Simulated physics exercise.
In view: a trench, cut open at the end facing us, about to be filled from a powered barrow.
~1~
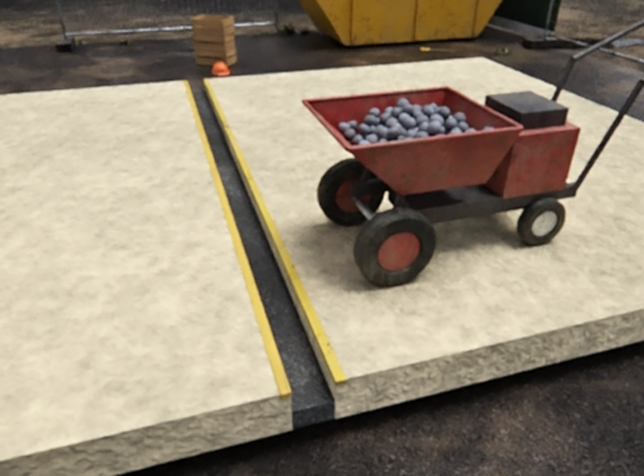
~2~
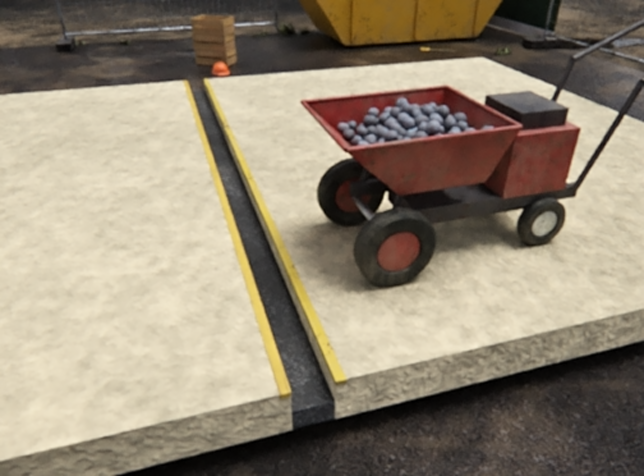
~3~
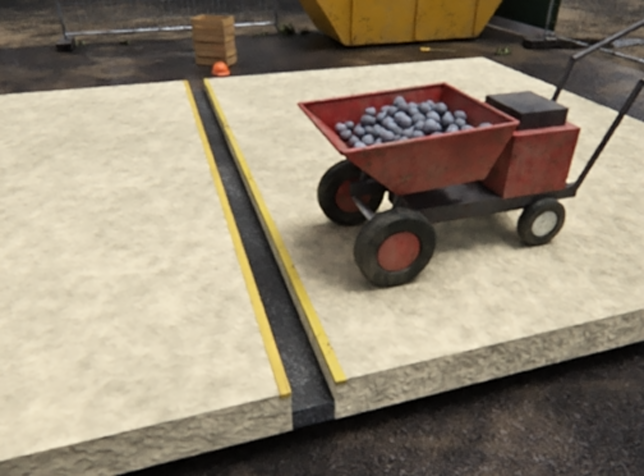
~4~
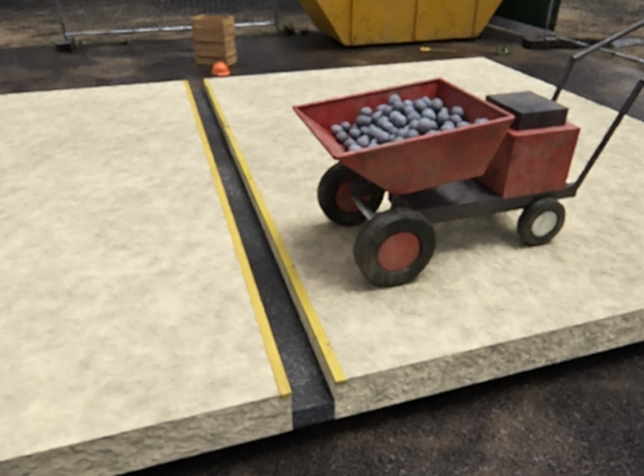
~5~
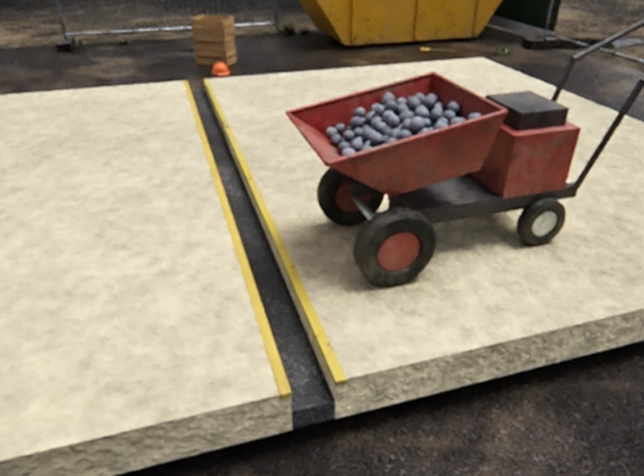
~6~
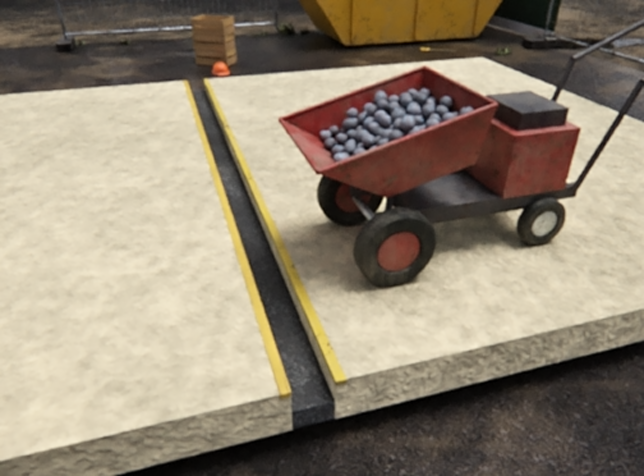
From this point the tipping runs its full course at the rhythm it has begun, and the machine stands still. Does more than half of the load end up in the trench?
No, below half.
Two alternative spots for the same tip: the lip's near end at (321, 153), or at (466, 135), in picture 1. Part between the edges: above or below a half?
So the first stop would give short of the halfway mark, while the second would give short of the halfway mark.
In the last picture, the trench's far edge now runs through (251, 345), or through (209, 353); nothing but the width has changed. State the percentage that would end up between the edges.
You'd get 40 in a hundred the first time and 80 in a hundred the second.
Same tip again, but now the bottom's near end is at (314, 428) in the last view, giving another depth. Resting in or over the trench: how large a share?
It comes out near 10 percent.
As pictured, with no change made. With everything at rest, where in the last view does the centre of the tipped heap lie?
Resting centre, last picture - approx. (215, 271).
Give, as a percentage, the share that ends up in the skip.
Close to 30 per cent.
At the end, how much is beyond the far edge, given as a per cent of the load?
It comes to close to 60 %.
Shortly afterwards, skip tipped steeply; the whole lot in the skip.
Next, skip tipped right over; the bulk in the skip; only a few in or heaped over the trench; near a quarter beyond it; only a few falling.
Some moments later, skip tipped right over; near a quarter in the skip; a little in or heaped over the trench; near two thirds beyond it.
In the end, skip tipped right over; near a quarter in the skip; a little in or heaped over the trench; near two thirds beyond it.
